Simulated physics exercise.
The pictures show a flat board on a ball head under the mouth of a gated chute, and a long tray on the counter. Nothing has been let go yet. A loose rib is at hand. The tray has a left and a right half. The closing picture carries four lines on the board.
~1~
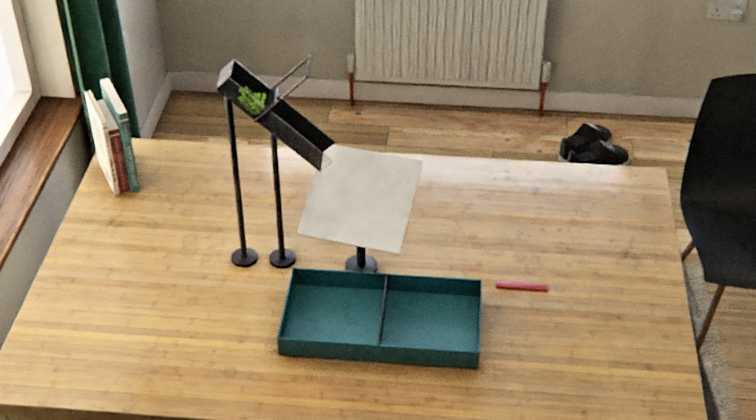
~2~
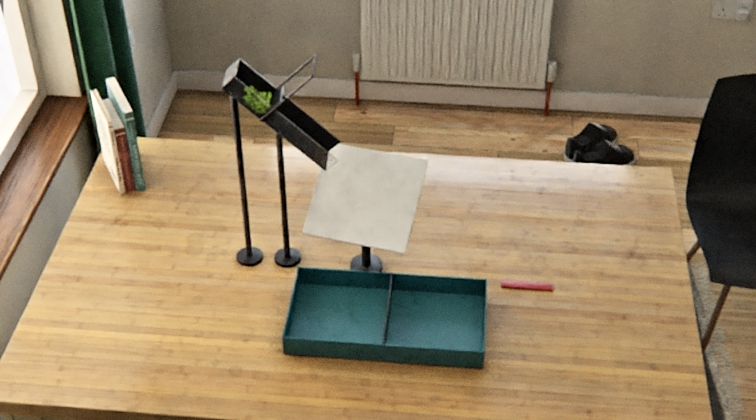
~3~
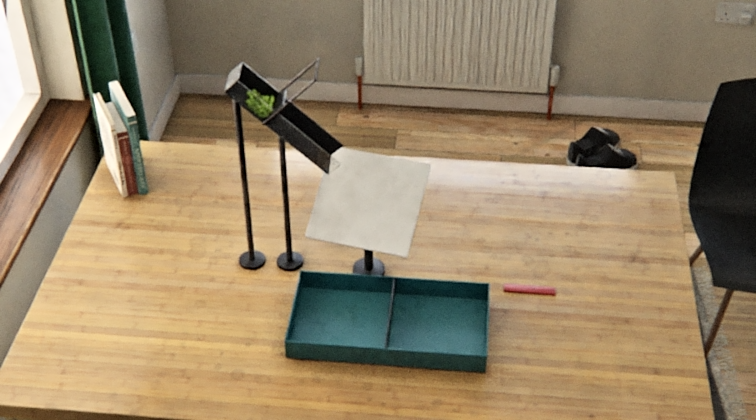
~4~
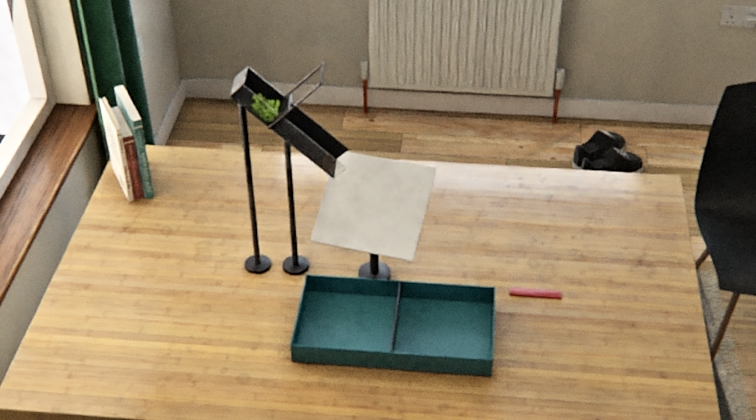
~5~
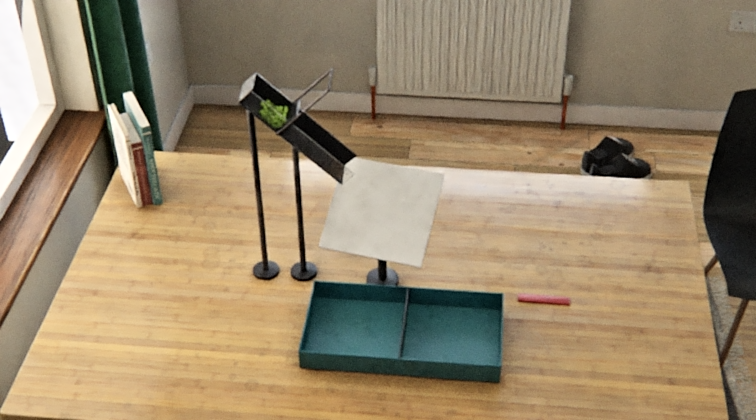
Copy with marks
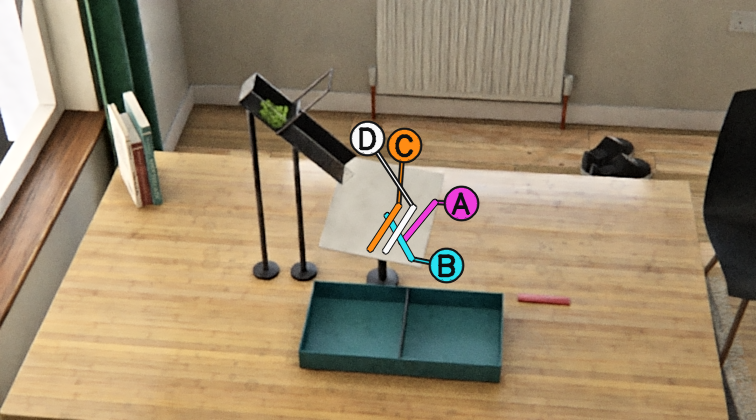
On a wooden table near a radiator, a dark sloping chute on thin stands holds a small green load above a tilted pale board and a teal tray with two halves. The objects stay still while the view shifts slightly, so everything drifts a little right and down together.
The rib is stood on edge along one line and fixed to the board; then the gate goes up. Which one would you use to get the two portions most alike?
B.
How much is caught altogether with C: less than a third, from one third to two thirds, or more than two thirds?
More than two thirds.
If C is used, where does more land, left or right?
The left half.
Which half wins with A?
Left.
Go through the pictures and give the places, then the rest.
The first picture shows load behind the gate (255, 102), dried peas; lip of the chute (322, 162), sloping fairly steeply.
The second picture shows middle of the board (366, 196), tilted fairly steeply; middle of its low edge (353, 243); of its high edge (378, 151).
The third picture shows front corners of the tray (285, 341) and (487, 356); front end of its middle wall (385, 348); gate still shut (282, 99).
The fourth picture shows middle of the load (269, 109); lip (335, 169).
The fifth picture shows middle of the load (277, 115); lip (343, 175).
On the marked copy, line A from (434, 202) to (401, 242); line B from (387, 215) to (411, 258); line C from (398, 205) to (370, 249); line D from (413, 207) to (385, 251).
With A, of what is caught, the larger part in the left half, about a tenth in the right.
With B, of what is caught, roughly half in the left half, roughly half in the right.
With C, of what is caught, almost all in the left half, about a tenth in the right.
With D, of what is caught, almost all in the left half, just a few in the right.
